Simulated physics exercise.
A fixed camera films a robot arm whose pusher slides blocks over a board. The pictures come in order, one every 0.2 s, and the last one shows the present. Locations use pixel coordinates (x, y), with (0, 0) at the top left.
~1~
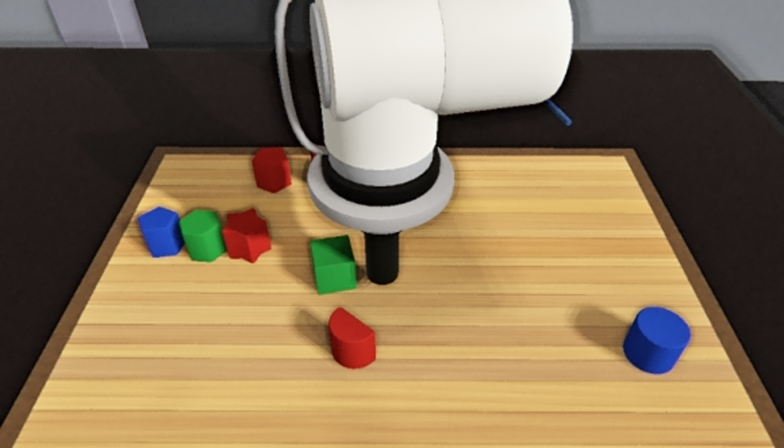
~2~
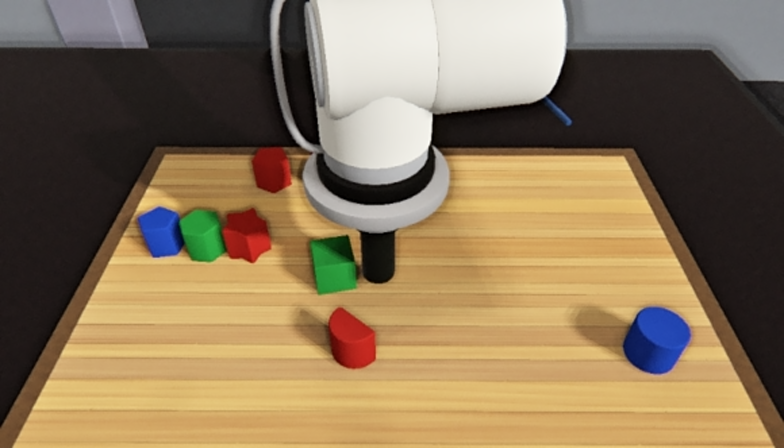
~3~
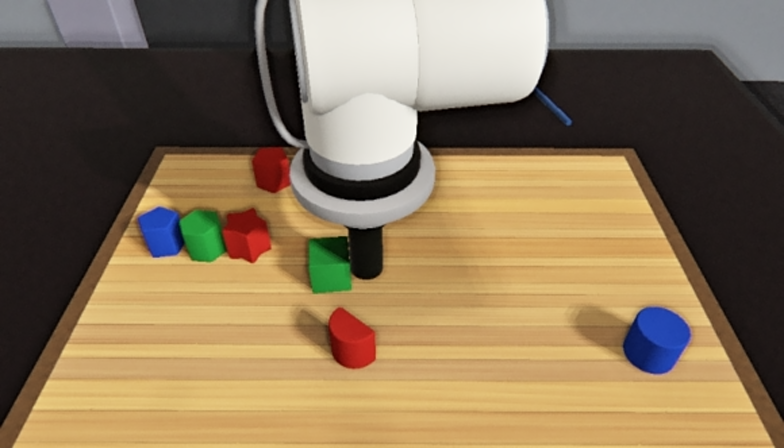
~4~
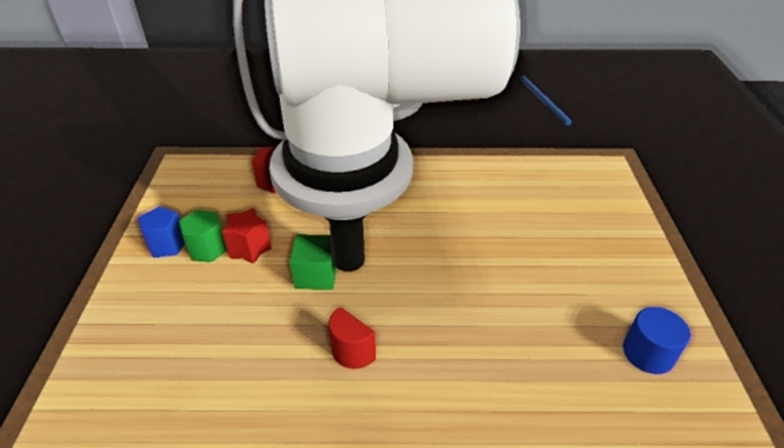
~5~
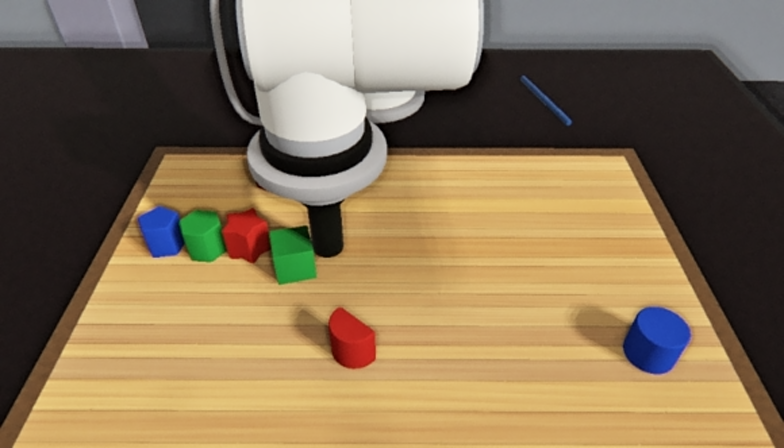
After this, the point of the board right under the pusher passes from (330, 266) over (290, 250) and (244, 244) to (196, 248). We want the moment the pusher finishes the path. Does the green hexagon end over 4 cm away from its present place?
Yes, that is how it ends up.
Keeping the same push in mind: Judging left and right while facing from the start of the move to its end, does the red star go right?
Short answer: No.
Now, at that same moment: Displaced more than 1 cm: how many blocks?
The number will come to 3 or more.
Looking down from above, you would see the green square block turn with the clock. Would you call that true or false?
Answer: False.
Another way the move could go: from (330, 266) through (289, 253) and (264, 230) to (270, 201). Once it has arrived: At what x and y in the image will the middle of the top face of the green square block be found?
It will likely be found at (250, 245).
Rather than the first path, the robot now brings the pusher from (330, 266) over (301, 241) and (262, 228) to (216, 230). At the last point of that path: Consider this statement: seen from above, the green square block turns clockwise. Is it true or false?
False.
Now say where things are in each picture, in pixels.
The first frame shows pusher tip at (382, 274); block tops, blue pentagonal block at (157, 218); green hexagon at (199, 222); red star at (243, 221); green square block at (332, 250).
The second frame shows pusher at (379, 272); blocks unchanged.
The third frame shows pusher at (367, 268); green square block at (329, 250).
The fourth frame shows pusher at (349, 261); green square block at (313, 248).
The fifth frame shows pusher at (328, 247); blue pentagonal block at (157, 218); green hexagon at (199, 222); red star at (243, 221); green square block at (291, 241).
The first path, step by step. One third of the way, pusher at (285, 231); red star at (238, 221), turned 15° clockwise; green square block at (258, 242), turned 25° anticlockwise.
Two thirds of the way, pusher at (239, 225); blue pentagonal block at (136, 217); green hexagon at (171, 223); red star at (206, 228); green square block at (249, 245), turned 50° anticlockwise.
At the end, pusher at (190, 229); blue pentagonal block at (120, 216), turned 25° clockwise; green hexagon at (140, 233), turned 45° clockwise; red star at (174, 242), turned 45° anticlockwise; green square block at (249, 245), turned 50° anticlockwise.
